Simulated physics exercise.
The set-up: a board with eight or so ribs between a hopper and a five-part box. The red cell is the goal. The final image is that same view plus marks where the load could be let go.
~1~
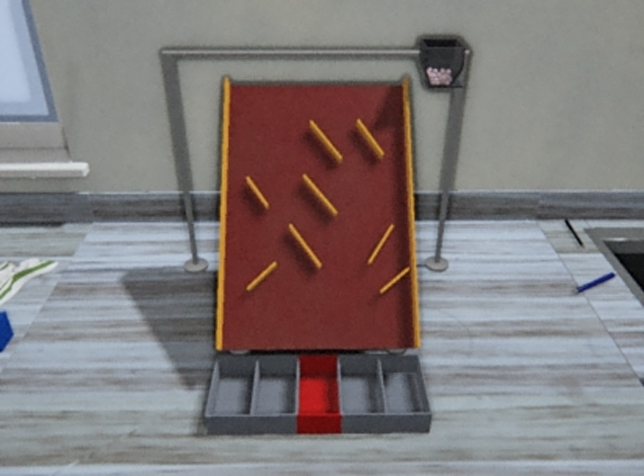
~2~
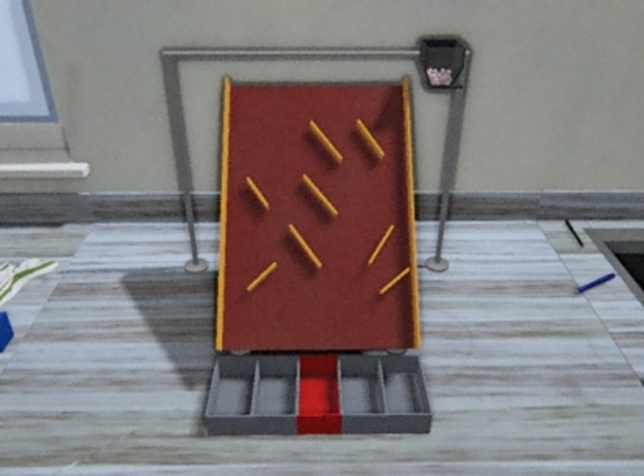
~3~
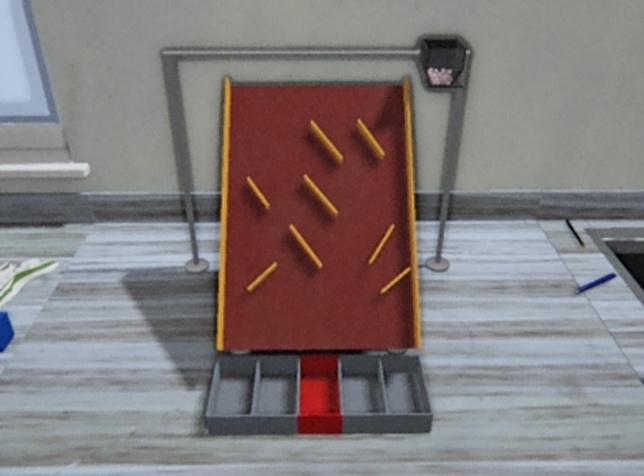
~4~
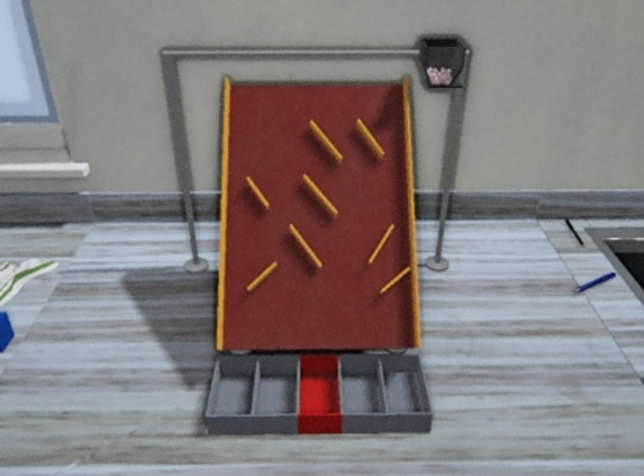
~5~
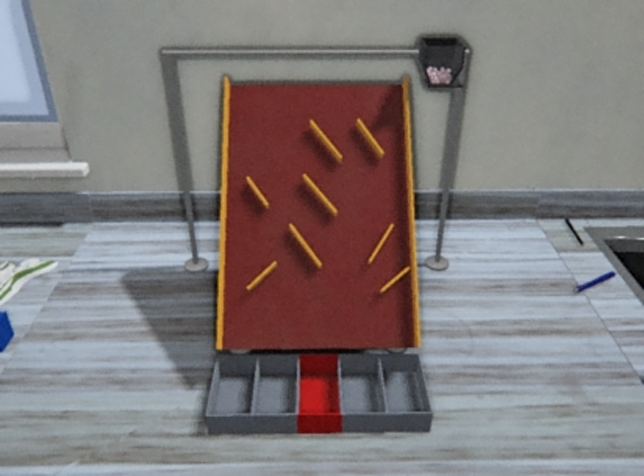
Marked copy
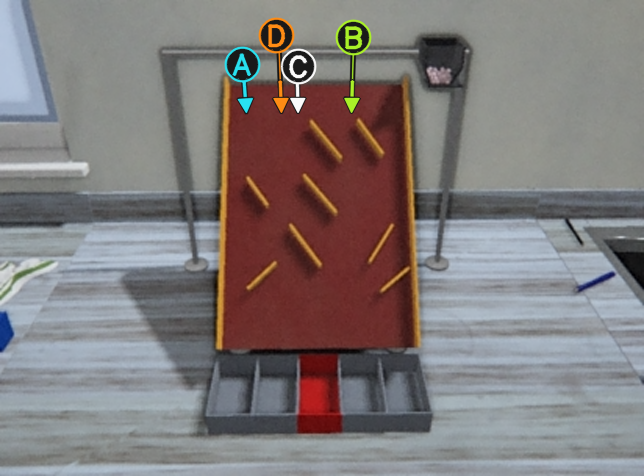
On a pale, streaky wood-look surface against a grey wall, seen from the front and slightly above, stands a tilted dark red board with yellow edges. Eight slanted yellow ribs cross it, with a dark hopper of small pink pieces at upper right on a grey frame and a grey five-part box below, its middle cell red. Nothing visibly moves, and the camera stays still.
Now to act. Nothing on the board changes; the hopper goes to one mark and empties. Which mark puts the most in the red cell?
It is B.
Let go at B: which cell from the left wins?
It is the third one.
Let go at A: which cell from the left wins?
The first.
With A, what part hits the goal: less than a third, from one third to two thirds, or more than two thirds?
Mark A gives less than a third.
On the marked copy, mark A meets the board at (245, 107); mark B meets the board at (351, 107); mark C meets the board at (297, 107); mark D meets the board at (281, 107).
If A is chosen, roughly a quarter in the red cell, roughly two thirds in other cells, about a tenth outside the box.
If B is chosen, roughly half in the red cell, roughly a quarter in other cells, just a few held on the board, roughly a quarter outside the box.
If C is chosen, roughly a quarter in the red cell, roughly half in other cells, roughly a quarter outside the box.
If D is chosen, roughly a quarter in the red cell, roughly two thirds in other cells, about a tenth outside the box.
